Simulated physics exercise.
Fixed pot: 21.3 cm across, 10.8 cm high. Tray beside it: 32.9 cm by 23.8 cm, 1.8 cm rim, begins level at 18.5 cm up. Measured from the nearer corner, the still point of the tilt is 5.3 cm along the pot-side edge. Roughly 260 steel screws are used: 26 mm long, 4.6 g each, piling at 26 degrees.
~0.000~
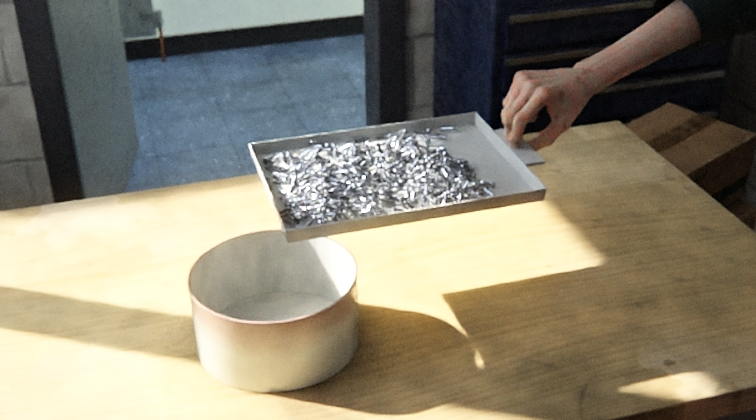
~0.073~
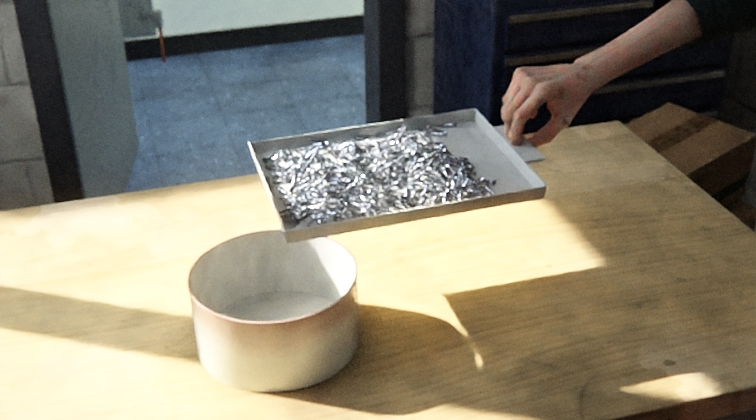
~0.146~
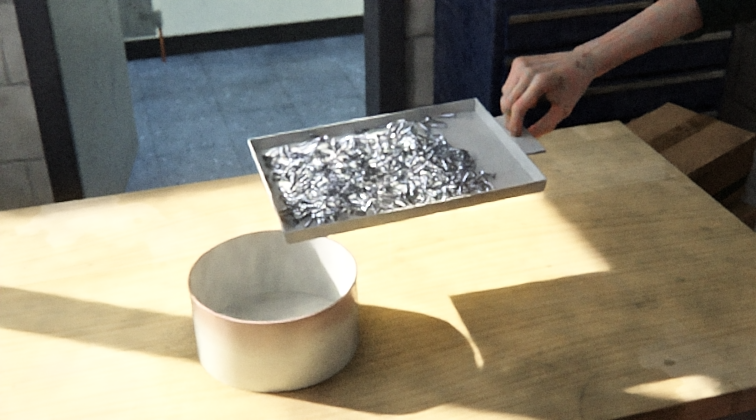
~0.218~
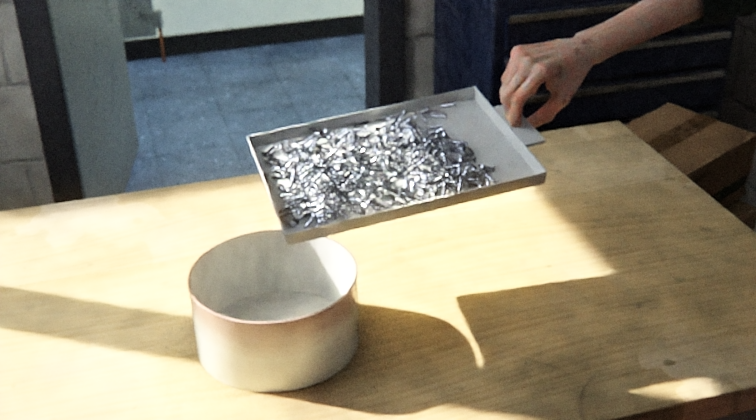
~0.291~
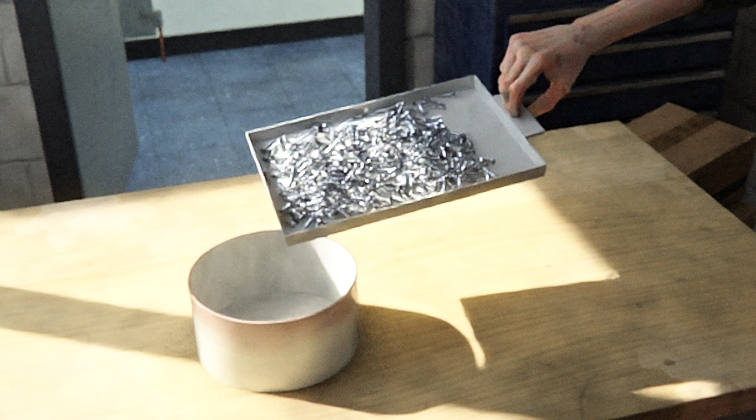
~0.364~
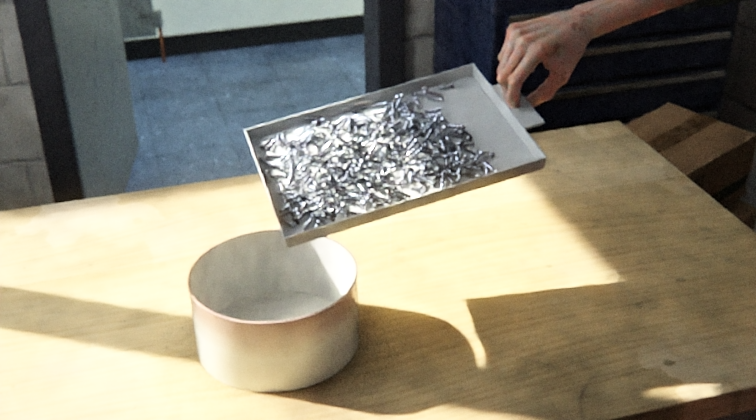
To begin with, a hand at the right holds a shallow tray of small silvery metal pieces nearly level above a wooden table, beside a round, empty pot. The hand then gradually raises the tray's right side, so it slants down toward the left, while the pieces stay spread across it.
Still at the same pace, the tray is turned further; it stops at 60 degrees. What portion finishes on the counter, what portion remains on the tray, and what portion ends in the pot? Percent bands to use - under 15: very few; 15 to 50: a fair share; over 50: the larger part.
Counter - very few, tray - a fair share, pot - the larger part.
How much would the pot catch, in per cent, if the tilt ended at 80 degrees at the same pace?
It would be near 95 per cent.
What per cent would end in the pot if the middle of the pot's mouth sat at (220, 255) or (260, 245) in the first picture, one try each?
First try around 15 %, second around 10 %.
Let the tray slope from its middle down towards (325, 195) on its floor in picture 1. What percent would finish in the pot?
Roughly 45 percent of them.
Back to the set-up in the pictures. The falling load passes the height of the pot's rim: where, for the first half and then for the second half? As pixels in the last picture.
Earlier half close to (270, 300), later half at (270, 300) in pixels.
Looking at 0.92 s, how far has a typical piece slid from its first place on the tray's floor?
It has moved some 5 cm from its start.
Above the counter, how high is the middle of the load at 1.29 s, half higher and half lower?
Median height: Approx. 24 cm.
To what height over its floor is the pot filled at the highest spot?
It gets to about 2.5 cm.
After 0.92 s, tilt 35 degrees; the tray holds 100 %, the pot 0 %.
Then, at 1.29 s, tilt 50 degrees; the tray holds 100 %, the pot 0 %.
After 1.75 s, tilt 60 degrees; the tray holds 75 %, the pot 20 %.
By 3.6 s all is still; counter 0 %, tray 35 %, pot 60 %.
